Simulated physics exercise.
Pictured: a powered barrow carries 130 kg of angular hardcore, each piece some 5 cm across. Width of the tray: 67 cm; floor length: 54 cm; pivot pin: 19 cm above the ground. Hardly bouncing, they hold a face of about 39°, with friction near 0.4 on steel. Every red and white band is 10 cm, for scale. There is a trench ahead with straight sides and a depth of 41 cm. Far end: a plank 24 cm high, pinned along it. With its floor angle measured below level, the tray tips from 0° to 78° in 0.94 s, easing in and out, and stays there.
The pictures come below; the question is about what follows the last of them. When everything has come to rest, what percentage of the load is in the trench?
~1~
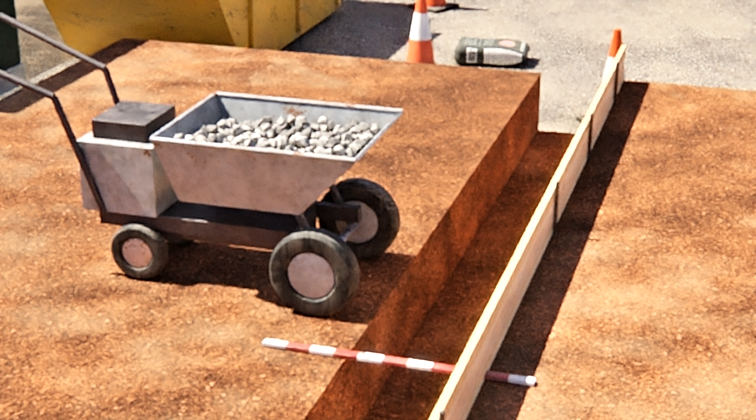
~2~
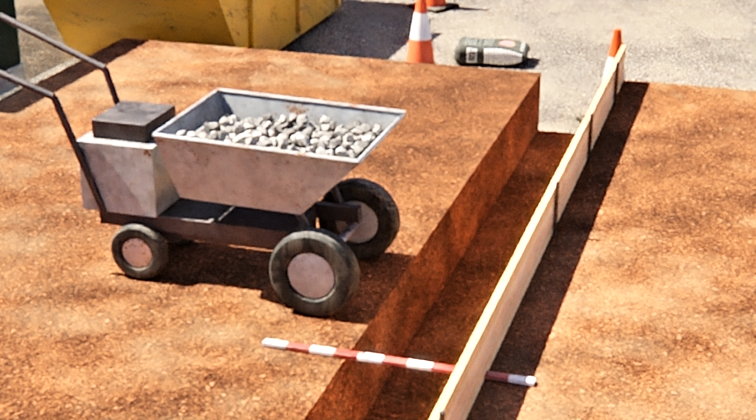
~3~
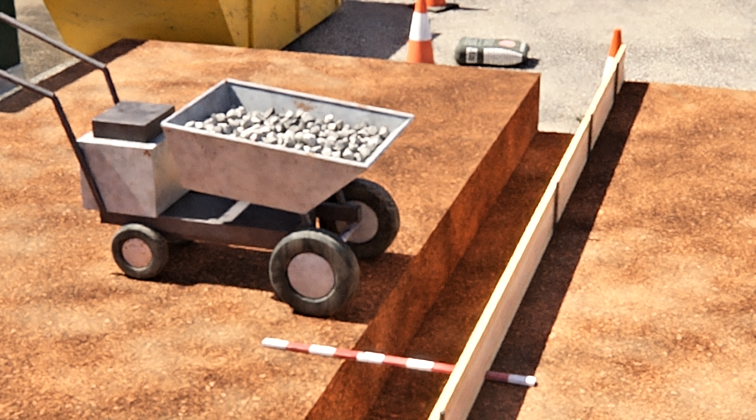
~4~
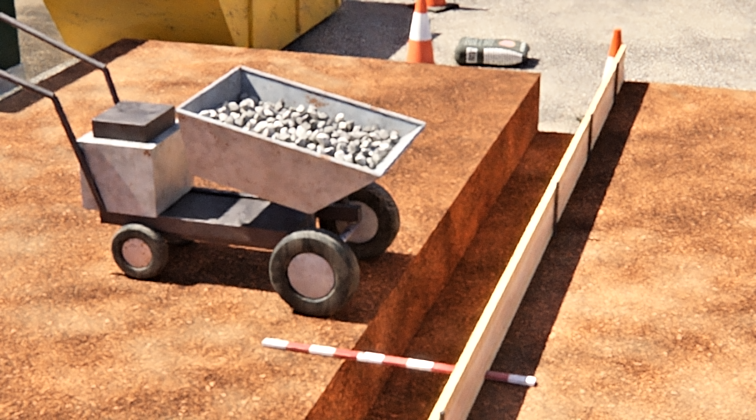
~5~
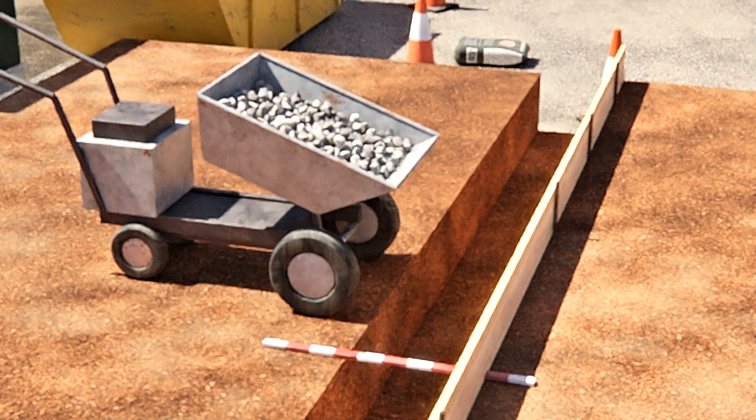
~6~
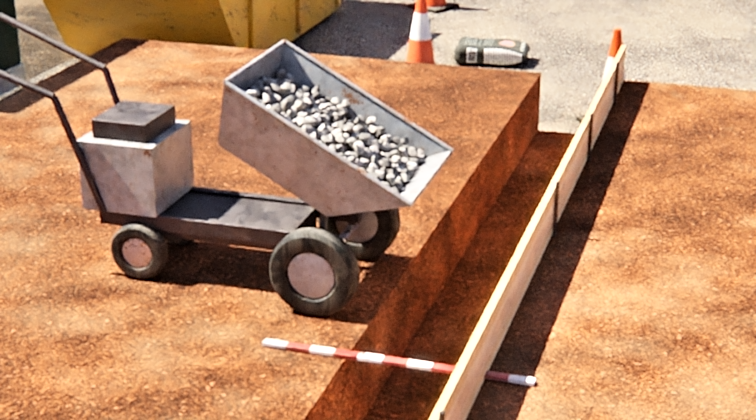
About 98 per cent.
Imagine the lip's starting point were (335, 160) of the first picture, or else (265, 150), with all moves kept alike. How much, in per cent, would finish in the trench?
Some 100 and some 100 per cent, in that order.
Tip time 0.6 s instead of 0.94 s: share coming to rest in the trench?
It'd be some 80 per cent.
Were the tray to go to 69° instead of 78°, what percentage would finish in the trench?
Then roughly 95 percent.
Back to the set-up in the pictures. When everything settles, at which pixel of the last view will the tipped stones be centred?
(470, 373).
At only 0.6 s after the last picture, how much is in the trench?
Some 45 per cent of the load by that point.
Then, 0.3 s after the last picture the floor is at 65°, 100 % in the tray; the foremost stones are at (447, 252).
Then, 0.6 s after the last picture the floor is at 78°, 56 % in the tray, 43 % in the trench, 1 % past the trench; the foremost stones are at (524, 259).
Then, 1.0 s after the last picture the floor is at 78°, 9 % in the tray, 89 % in the trench, 2 % past the trench; the foremost stones are at (589, 329).
Then, 2.9 s after the last picture the floor is at 78°, 0 % in the tray, 98 % in the trench, 2 % past the trench; the foremost stones are at (600, 335).
